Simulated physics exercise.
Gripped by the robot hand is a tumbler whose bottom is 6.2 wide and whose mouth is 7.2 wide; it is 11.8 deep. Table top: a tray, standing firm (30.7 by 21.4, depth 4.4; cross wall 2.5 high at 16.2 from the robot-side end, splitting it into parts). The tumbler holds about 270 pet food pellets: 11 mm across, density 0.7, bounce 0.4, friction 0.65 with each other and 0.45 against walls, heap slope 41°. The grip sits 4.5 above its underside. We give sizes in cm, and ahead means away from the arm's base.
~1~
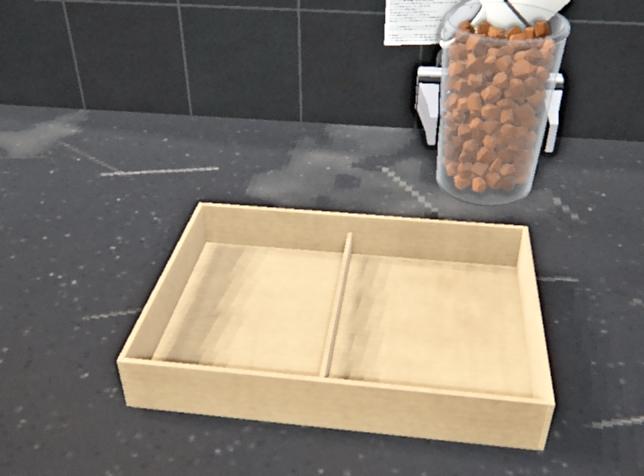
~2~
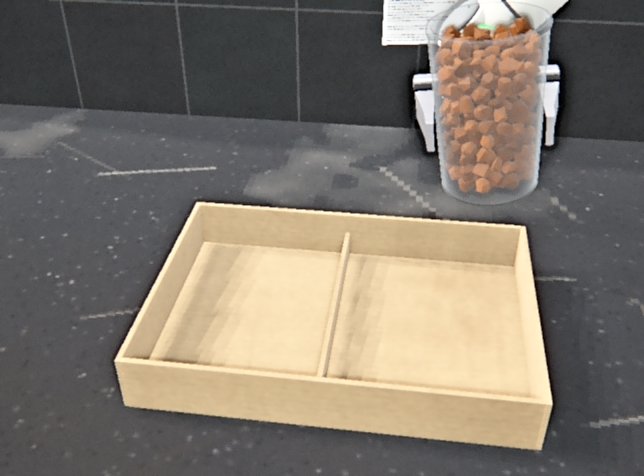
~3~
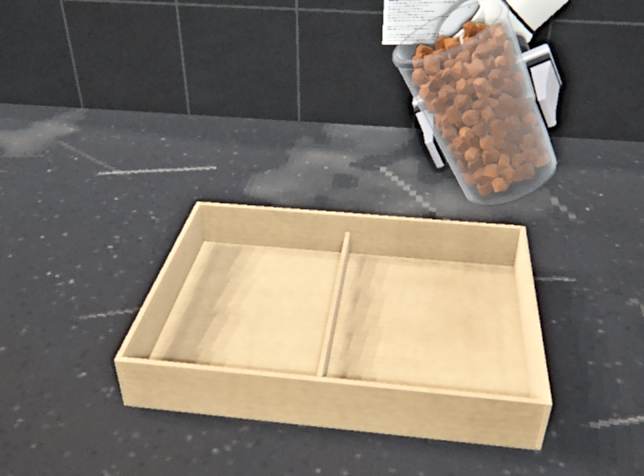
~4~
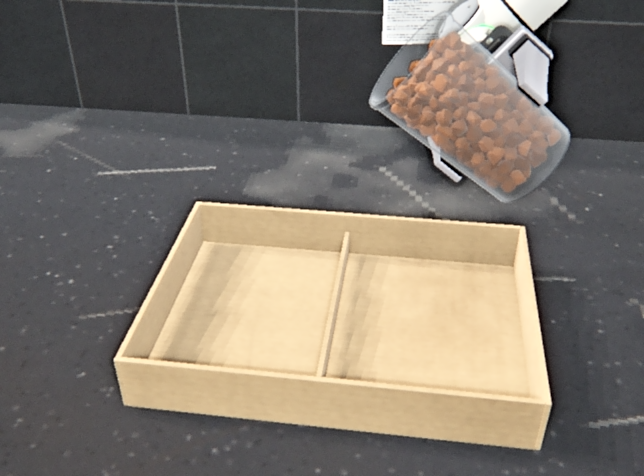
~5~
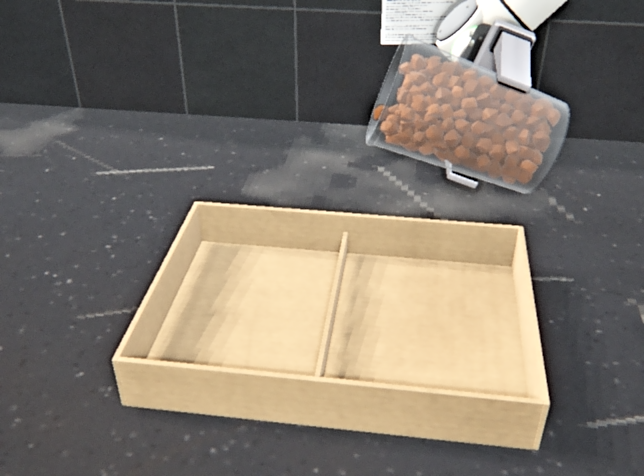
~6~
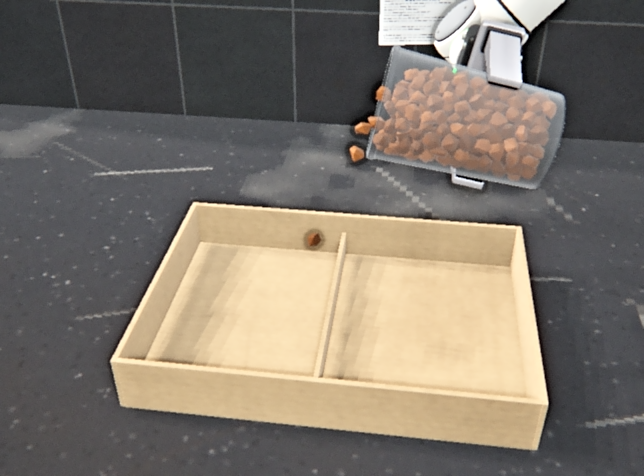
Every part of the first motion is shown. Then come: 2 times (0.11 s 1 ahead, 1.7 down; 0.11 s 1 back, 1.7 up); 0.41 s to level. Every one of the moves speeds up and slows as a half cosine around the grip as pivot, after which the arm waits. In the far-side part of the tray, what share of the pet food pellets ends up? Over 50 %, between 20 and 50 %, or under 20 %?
Under 20 %.
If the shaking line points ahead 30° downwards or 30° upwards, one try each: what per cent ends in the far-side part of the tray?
5 and 15 %.
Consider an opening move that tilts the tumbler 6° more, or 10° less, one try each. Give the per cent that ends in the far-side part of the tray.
Some 10 and 5 per cent.
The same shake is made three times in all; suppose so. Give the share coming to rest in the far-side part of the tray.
Roughly 5 in a hundred.
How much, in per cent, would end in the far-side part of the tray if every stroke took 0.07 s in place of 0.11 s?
In that case around 10 per cent.
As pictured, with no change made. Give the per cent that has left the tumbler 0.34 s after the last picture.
Share out so far: Close to 5 %.
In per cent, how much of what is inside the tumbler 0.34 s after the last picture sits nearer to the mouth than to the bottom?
I'd say close to 50 per cent.
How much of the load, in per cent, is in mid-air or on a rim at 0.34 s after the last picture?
Roughly 0 per cent.
Then, 0.34 s after the last picture, tilted 79° forward, highest piece 22 above the table; 261 in the tumbler, 6 in the far-side part, 3 in the robot-side part.
Then, 0.68 s after the last picture, tilted 29° forward, highest piece 25 above the table; 251 in the tumbler, 14 in the far-side part, 3 in the robot-side part, 2 in flight or on a rim.
Then, 1.05 s after the last picture, level, highest piece 27 above the table; 251 in the tumbler, 15 in the far-side part, 4 in the robot-side part.
Then, 2.10 s after the last picture, level, highest piece 27 above the table; 251 in the tumbler, 15 in the far-side part, 4 in the robot-side part.
Final count, 251 in the tumbler, 15 in the far-side part, 4 in the robot-side part. That is 6 % in the far-side part of the tray.
